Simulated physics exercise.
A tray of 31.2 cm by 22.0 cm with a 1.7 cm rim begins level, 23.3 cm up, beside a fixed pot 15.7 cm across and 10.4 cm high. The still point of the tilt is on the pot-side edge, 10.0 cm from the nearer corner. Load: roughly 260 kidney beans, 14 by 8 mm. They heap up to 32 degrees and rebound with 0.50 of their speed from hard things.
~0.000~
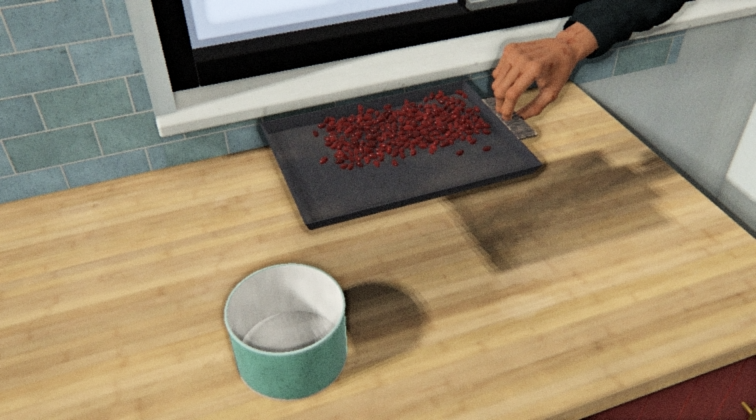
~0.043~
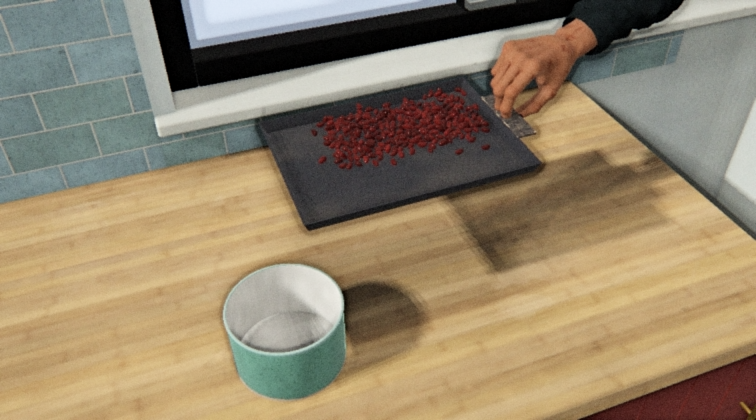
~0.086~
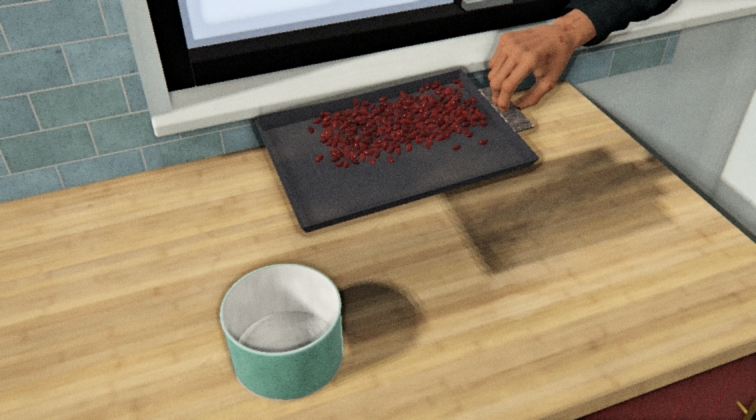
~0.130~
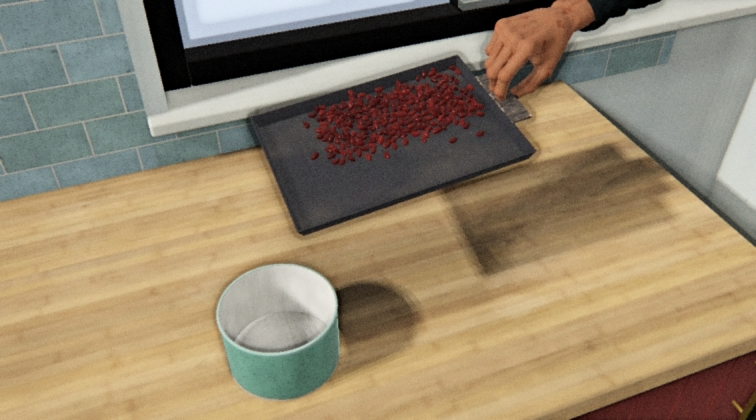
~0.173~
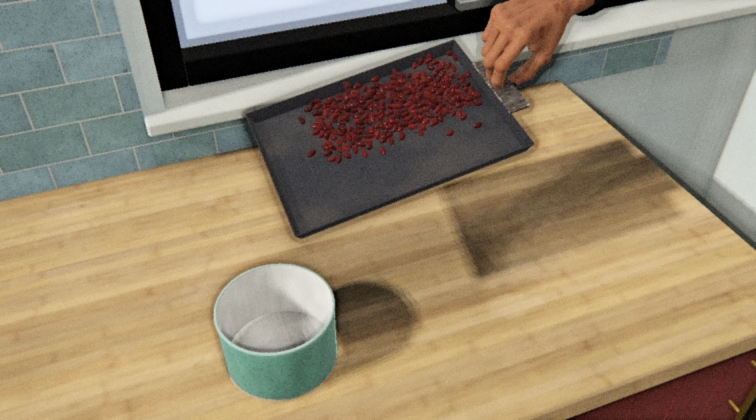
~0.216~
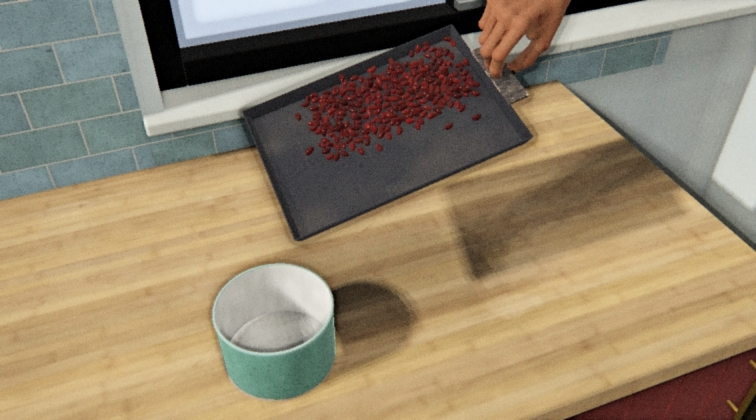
To begin with, a dark tray of red beans sits level at the back of a wooden counter, a hand gripping its right end, with a green pot in front. The hand then raises the far right side, slanting the tray toward its front left corner while the beans stay clustered near the back.
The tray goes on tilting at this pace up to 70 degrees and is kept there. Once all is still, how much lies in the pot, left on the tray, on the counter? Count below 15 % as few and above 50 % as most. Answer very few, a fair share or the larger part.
Pot: The larger part, tray: Very few, counter: Very few.
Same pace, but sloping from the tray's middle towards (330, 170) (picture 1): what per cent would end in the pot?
Some 10 per cent.
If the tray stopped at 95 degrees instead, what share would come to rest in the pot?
It would be near 95 per cent.
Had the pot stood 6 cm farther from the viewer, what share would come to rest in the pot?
Then about 25 per cent.
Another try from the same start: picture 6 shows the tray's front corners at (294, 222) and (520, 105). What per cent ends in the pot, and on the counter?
Pot 15, counter 80.
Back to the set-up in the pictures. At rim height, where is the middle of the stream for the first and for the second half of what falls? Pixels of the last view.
At about (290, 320), then at (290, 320).
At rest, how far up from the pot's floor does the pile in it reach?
About 3.0 cm.
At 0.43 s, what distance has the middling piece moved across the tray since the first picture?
Roughly 3 cm.
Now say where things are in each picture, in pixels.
The first picture shows tray tilt 0 degrees, front corners at (309, 219) and (535, 162); middle of the pieces at (403, 129); pot at (285, 306).
The second picture shows tray tilt 1 degrees, front corners at (308, 220) and (534, 161); middle of the pieces at (401, 127).
The third picture shows tray tilt 4 degrees, front corners at (305, 222) and (532, 156), lowest corner left front; middle of the pieces at (398, 123).
The fourth picture shows tray tilt 9 degrees, front corners at (302, 226) and (529, 149), lowest corner left front; middle of the pieces at (394, 115).
The fifth picture shows tray tilt 14 degrees, front corners at (299, 230) and (527, 142), lowest corner left front; middle of the pieces at (390, 107).
The sixth picture shows tray tilt 19 degrees, front corners at (298, 234) and (525, 135), lowest corner left front; middle of the pieces at (388, 100); pot at (273, 306). The tray's pace is about 120 degrees a second.
After 0.43 s, tilt 45 degrees; the tray holds 100 %, the pot 0 %.
After 0.58 s, tilt 63 degrees; the tray holds 95 %, the pot 0 %.
After 0.85 s, tilt 70 degrees; the tray holds 5 %, the pot 85 %.
At rest (1.8 s), pot 90 %, tray 5 %, counter 5 %.
